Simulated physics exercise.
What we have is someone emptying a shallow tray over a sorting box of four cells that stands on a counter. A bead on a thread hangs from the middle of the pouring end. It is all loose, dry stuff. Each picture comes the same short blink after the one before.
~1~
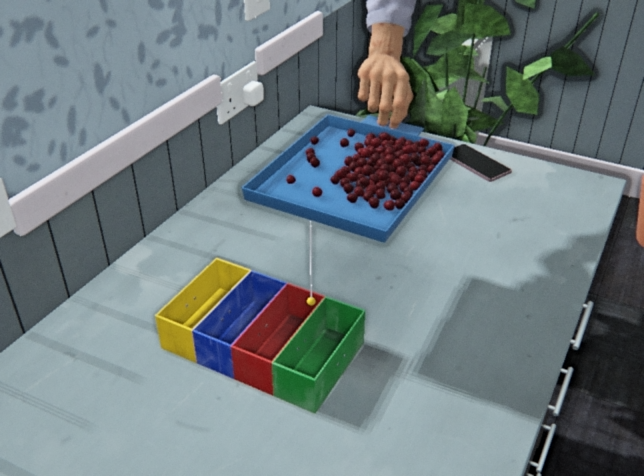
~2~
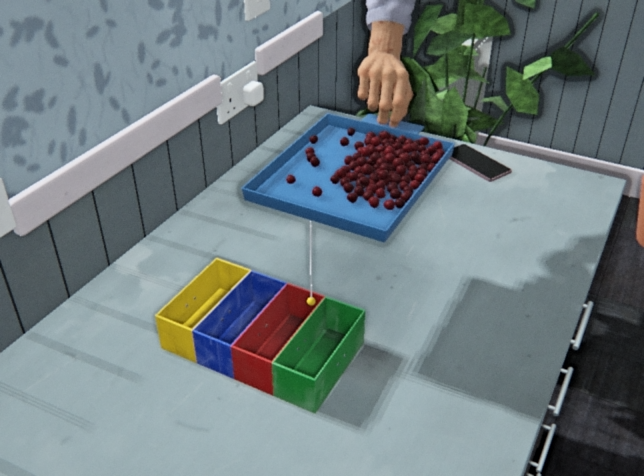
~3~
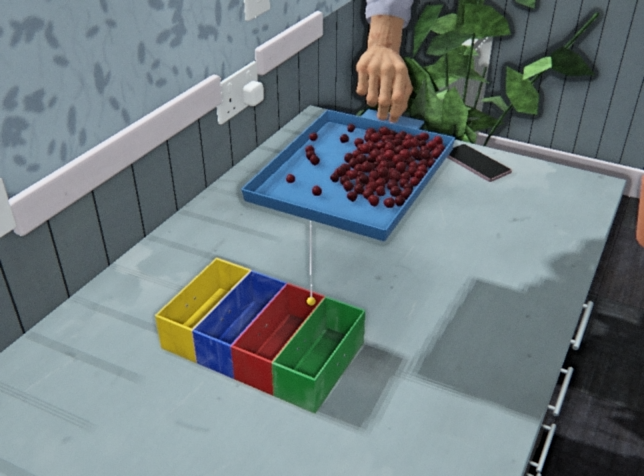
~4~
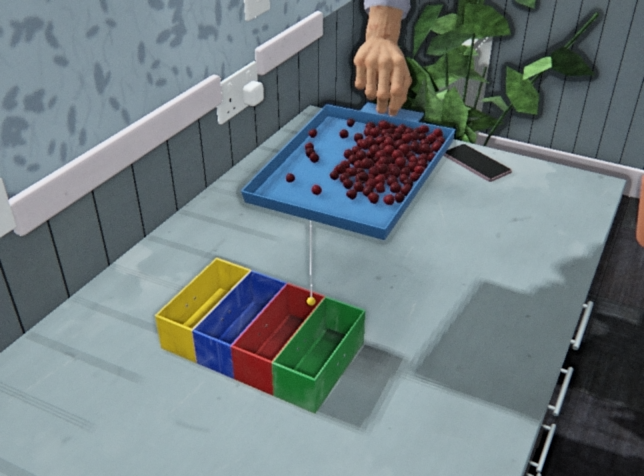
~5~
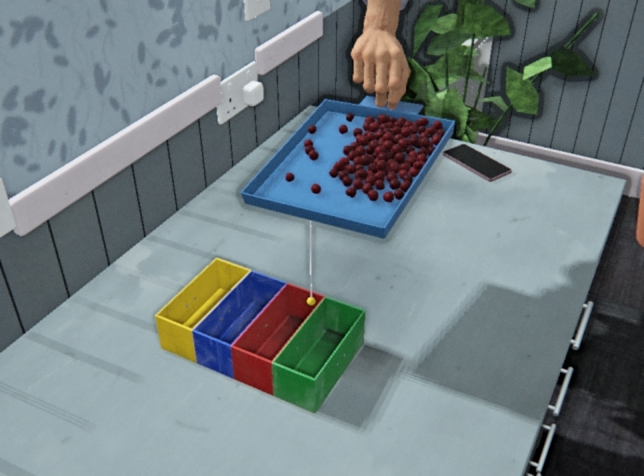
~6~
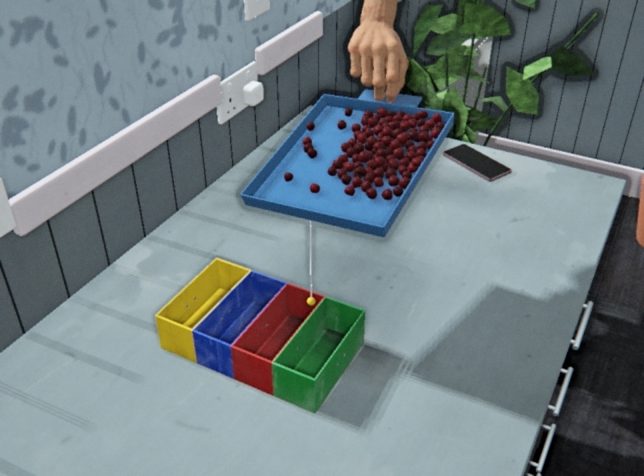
A hand at the back of a blue tray of dark red dried cherries slowly raised its far end a little, tilting it slightly above a box of yellow, blue, red and green cells.
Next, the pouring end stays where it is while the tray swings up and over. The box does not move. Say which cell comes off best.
Fullest: The blue cell.
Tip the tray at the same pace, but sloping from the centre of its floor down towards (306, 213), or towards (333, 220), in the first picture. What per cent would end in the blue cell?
First some 20, then 0 per cent.
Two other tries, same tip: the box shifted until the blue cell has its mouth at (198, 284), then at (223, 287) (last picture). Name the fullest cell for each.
At the first place the red cell, at the second that red cell.
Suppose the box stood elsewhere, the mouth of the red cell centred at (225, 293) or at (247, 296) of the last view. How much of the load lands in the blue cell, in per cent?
Near 0 % and 10 %.
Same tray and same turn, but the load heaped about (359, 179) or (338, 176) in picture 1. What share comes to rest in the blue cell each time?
Roughly 50 per cent, and 50 per cent.
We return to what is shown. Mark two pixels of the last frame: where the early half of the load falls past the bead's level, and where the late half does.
At about (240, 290), then at (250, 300).
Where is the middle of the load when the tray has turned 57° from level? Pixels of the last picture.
Roughly at (299, 172).
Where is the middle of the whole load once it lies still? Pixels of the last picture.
Close to (243, 336).
Soon after the last picture, tray tipped steeply; nearly all on the tray; a stray few in the red cell; a stray few in the blue cell; a stray few in the yellow cell; a stray few falling or outside the box.
A little later, tray tipped right over; most on the tray; a stray few in the blue cell; a stray few in the yellow cell; a stray few in the red cell; a small part falling or outside the box.
Later still, tray tipped past a quarter turn; about two thirds in the blue cell; about a quarter in the red cell; a small part in the yellow cell; a small part in the green cell; a stray few falling or outside the box.
At rest, tray tipped past a quarter turn; about two thirds in the blue cell; about a quarter in the red cell; a small part in the yellow cell; a small part in the green cell; a stray few outside the box.
